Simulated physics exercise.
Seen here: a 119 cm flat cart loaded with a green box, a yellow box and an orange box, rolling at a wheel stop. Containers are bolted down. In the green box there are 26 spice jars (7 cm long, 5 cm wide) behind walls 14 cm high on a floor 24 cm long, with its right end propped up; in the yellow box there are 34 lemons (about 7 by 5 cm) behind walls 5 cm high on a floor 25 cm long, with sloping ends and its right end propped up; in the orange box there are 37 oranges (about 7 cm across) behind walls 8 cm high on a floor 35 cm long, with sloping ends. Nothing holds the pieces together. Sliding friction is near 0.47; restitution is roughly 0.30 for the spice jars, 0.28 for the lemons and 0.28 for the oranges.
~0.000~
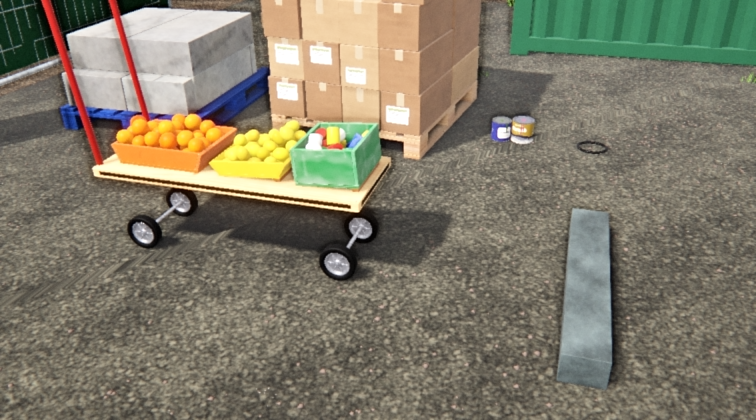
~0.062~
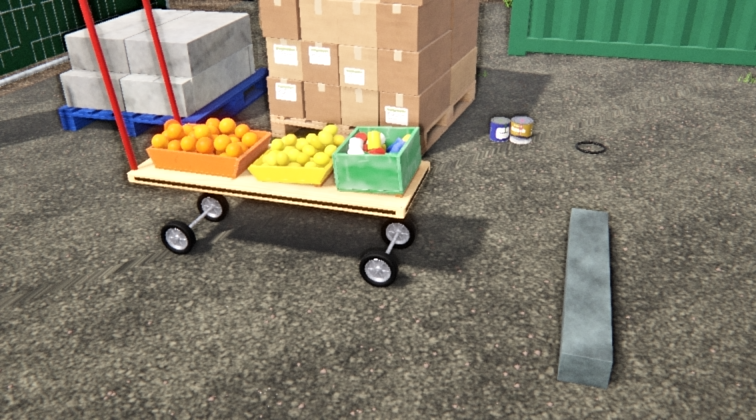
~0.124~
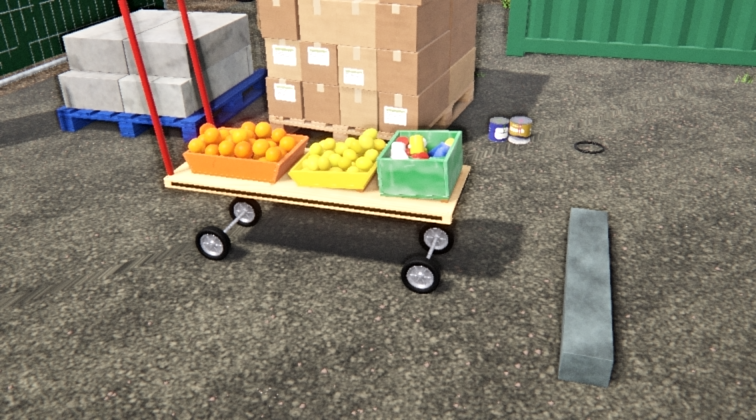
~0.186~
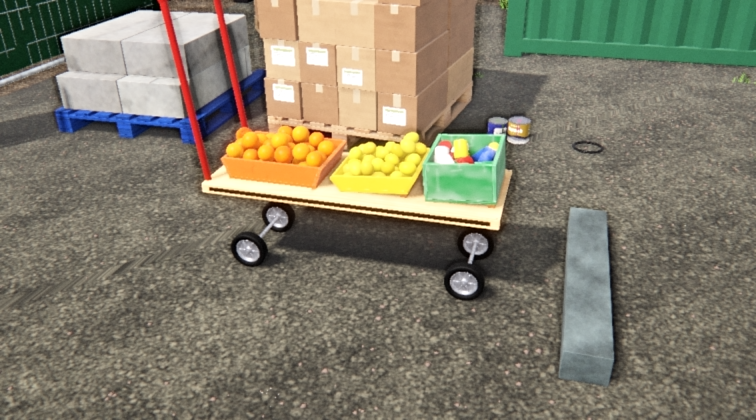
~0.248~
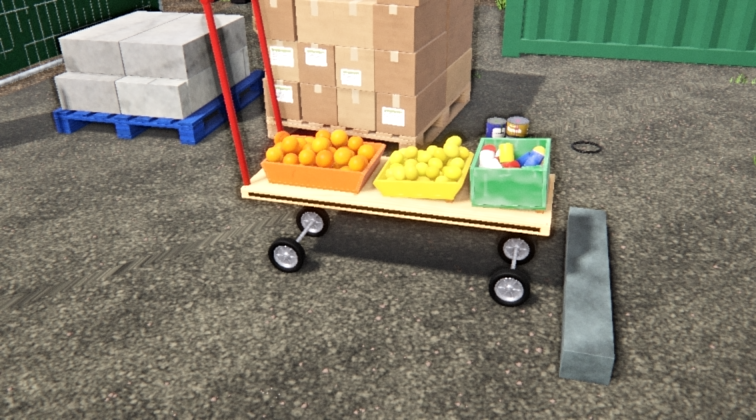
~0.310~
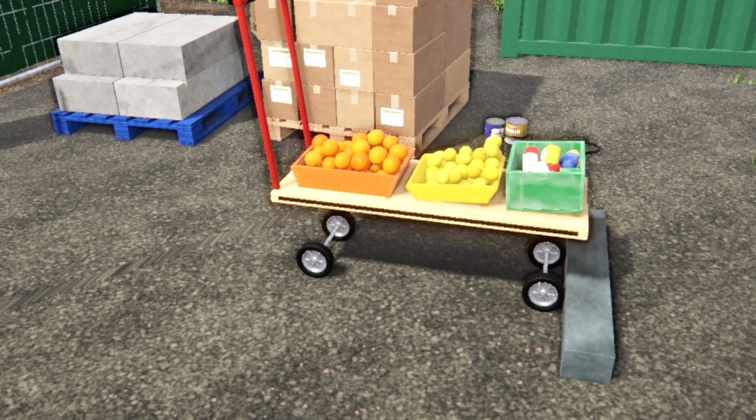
To begin with, a flat cart with red handle posts carries an orange box of oranges, a yellow box of lemons and a green box of small colourful items across the asphalt. It rolls steadily rightward, passing in front of stacked cartons, until its front wheel is beside the long grey block, everything still in the boxes.
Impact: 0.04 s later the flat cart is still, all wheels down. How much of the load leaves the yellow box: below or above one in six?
It sheds over a sixth of them.
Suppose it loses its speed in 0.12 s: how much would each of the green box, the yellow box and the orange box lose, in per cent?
In that case green box 0, yellow box 20, orange box 40 per cent.
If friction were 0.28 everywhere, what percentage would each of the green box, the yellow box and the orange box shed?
In that case green box 0, yellow box 40, orange box 50 per cent.
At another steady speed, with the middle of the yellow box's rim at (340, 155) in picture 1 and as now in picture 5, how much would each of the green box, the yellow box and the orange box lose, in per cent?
In that case green box 0, yellow box 10, orange box 10 per cent.
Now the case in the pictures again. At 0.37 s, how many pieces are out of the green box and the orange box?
About: Green box 0, orange box 3.
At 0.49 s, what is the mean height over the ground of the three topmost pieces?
Some 70 cm up.
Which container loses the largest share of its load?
The orange box.
After 0.37 s, 0 of 26 out of the green box, 3 of 34 out of the yellow box and 3 of 37 out of the orange box.
After 0.49 s, 0 of 26 out of the green box, 9 of 34 out of the yellow box and 12 of 37 out of the orange box.
After 0.72 s, 0 of 26 out of the green box, 12 of 34 out of the yellow box and 15 of 37 out of the orange box.
Outcome (at 1.23 s), 0 of 26 out of the green box, 11 of 34 out of the yellow box and 16 of 37 out of the orange box. Asked share, 11 of 34, 32 per cent.
